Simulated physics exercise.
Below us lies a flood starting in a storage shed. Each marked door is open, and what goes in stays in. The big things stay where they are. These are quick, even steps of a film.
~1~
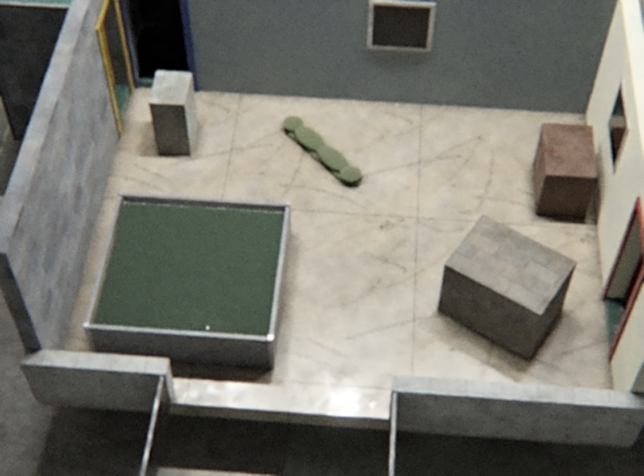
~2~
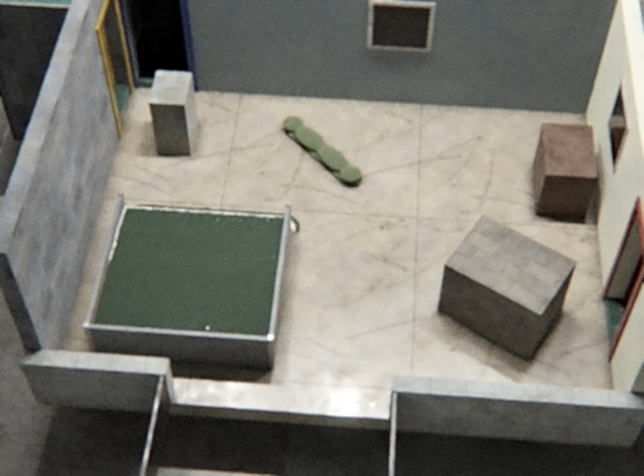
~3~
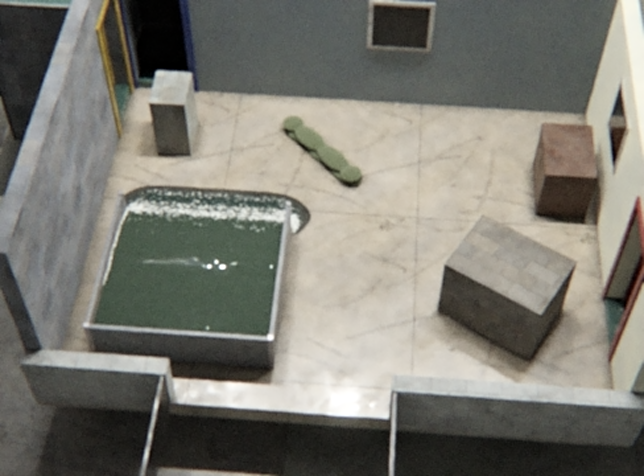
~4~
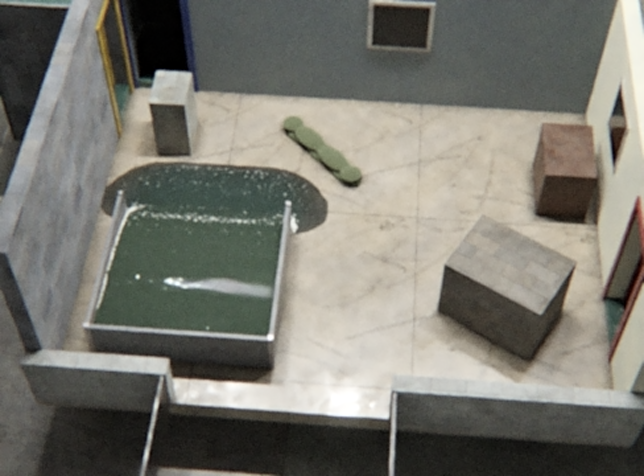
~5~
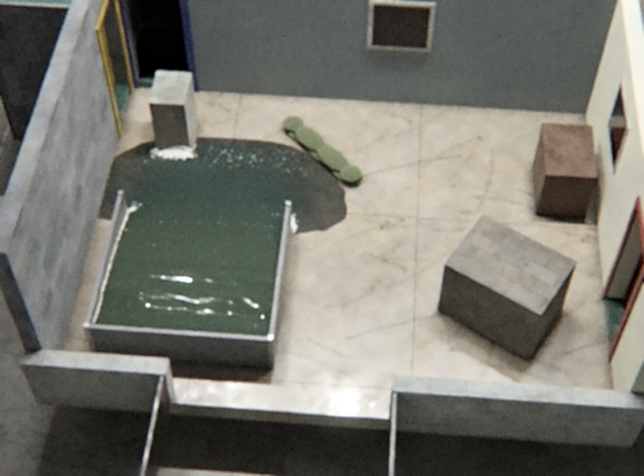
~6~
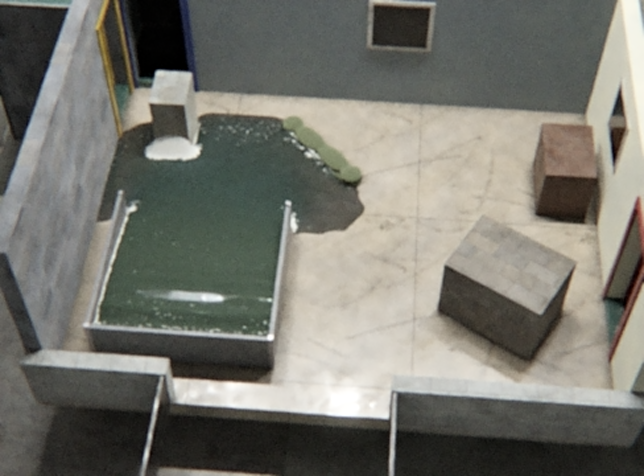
In a storage shed, a tank of dark green water opens on its far side, and the water pours out across the pale floor, spreading around a small upright block and reaching a low green barrier.
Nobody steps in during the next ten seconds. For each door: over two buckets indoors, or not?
In the end: The blue door takes more than that; the red door stays under that; the yellow door takes more than that.
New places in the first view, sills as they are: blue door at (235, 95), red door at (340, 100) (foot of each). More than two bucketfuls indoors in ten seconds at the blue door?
One by one: The blue one goes over.
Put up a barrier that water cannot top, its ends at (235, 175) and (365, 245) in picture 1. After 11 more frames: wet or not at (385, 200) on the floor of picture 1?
At that place: Free of water.
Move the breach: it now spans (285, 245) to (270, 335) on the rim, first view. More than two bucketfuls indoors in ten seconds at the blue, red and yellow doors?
Blue stays under; red is over; yellow lets less in.
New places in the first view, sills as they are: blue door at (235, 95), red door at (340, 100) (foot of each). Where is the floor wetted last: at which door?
That is the red-painted one.
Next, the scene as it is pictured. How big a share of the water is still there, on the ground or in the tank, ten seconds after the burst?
Near 86 in a hundred.
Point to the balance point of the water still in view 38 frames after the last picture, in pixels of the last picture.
I would point to (287, 216).
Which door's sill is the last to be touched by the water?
I say the red one.
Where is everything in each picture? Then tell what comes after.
The water tank at (192, 266) is whole and still, in the first frame.
The front is at (296, 230), out from the gap on the water tank's far side, in the second frame.
The front is at (302, 212), out from the gap on the water tank's far side, in the third frame.
The front is at (318, 204), out from the gap on the water tank's far side, in the fourth frame.
Water pours out on the water tank's far side and has run to (322, 171), in the fifth frame.
The front is at (276, 122), out from the gap on the water tank's far side, in the sixth frame.
A moment on, water covers 25 % of the floor; the blue door wet at the sill, nothing in, the red door not reached, the yellow door wet at the sill, nothing in.
Next, water covers 35 % of the floor; the blue door over two buckets in, the red door not reached, the yellow door under two buckets in.
Then, water covers 60 % of the floor; the blue door far over two buckets in, the red door not reached, the yellow door far over two buckets in.
Later, water covers 90 % of the floor; the blue door far over two buckets in, the red door wet at the sill, nothing in, the yellow door far over two buckets in.
In the end, water covers 95 % of the floor; the blue door far over two buckets in, the red door under two buckets in, the yellow door far over two buckets in.
